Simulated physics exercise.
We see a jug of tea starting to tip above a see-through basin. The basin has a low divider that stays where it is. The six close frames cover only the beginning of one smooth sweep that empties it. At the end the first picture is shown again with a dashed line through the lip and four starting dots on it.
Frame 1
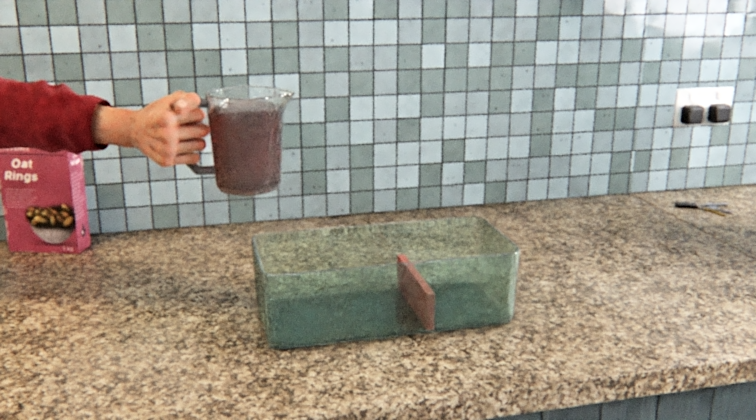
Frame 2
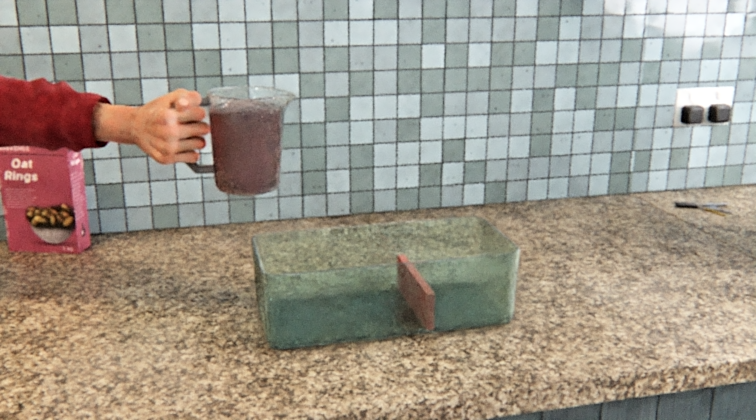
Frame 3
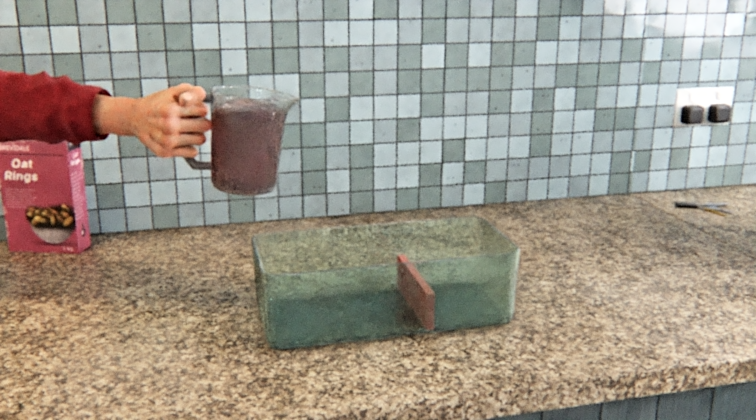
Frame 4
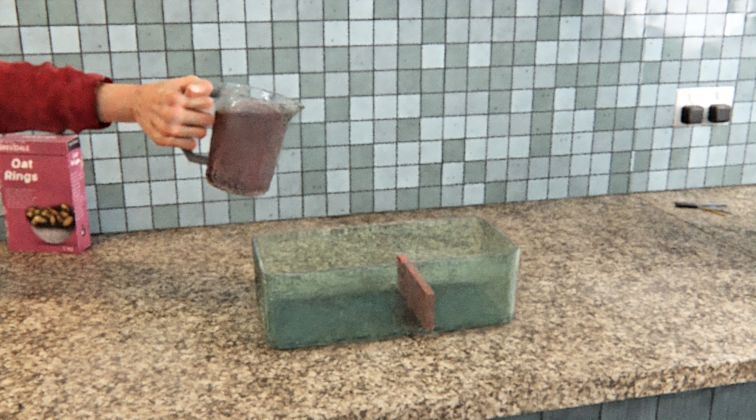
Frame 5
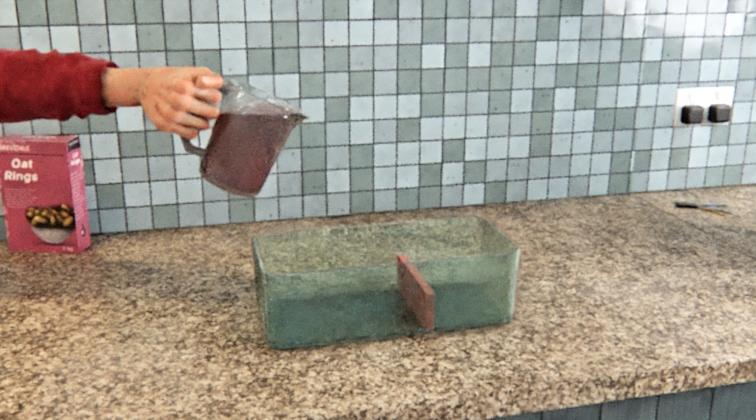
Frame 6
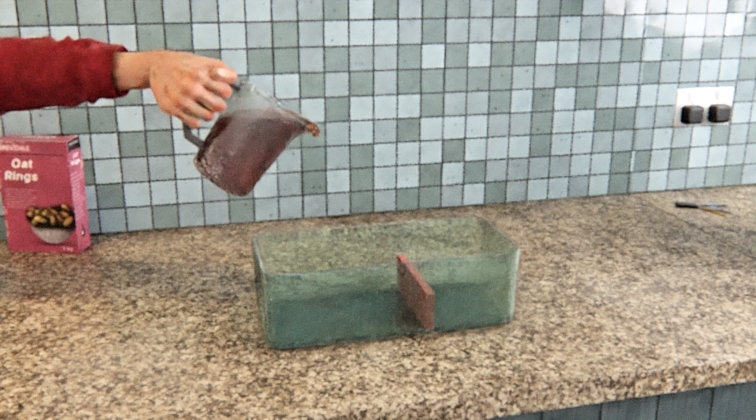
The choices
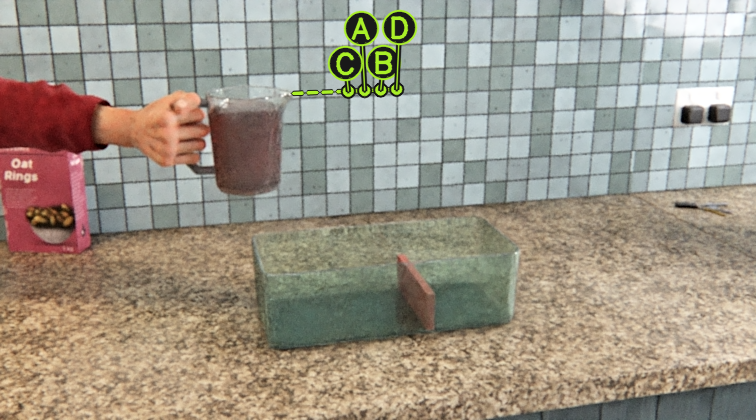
On a speckled kitchen counter, a red-sleeved hand tilting a jug of tea rightward above a see-through basin, liquid reaching over the lip.
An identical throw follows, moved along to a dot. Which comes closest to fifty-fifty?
A works best here.
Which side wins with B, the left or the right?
More ends on the right.
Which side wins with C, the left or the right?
More ends on the left.
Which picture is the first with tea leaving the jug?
In picture 6.
In lime, A at (364, 90); B at (380, 90); C at (348, 91); D at (396, 89).
With A, about 48 % ends left of the wall and 50 % right of it.
With B, about 13 % ends left of the wall and 85 % right of it.
With C, about 83 % ends left of the wall and 13 % right of it; 5 % is lost outside.
With D, about 5 % ends left of the wall and 92 % right of it; 3 % is lost outside.
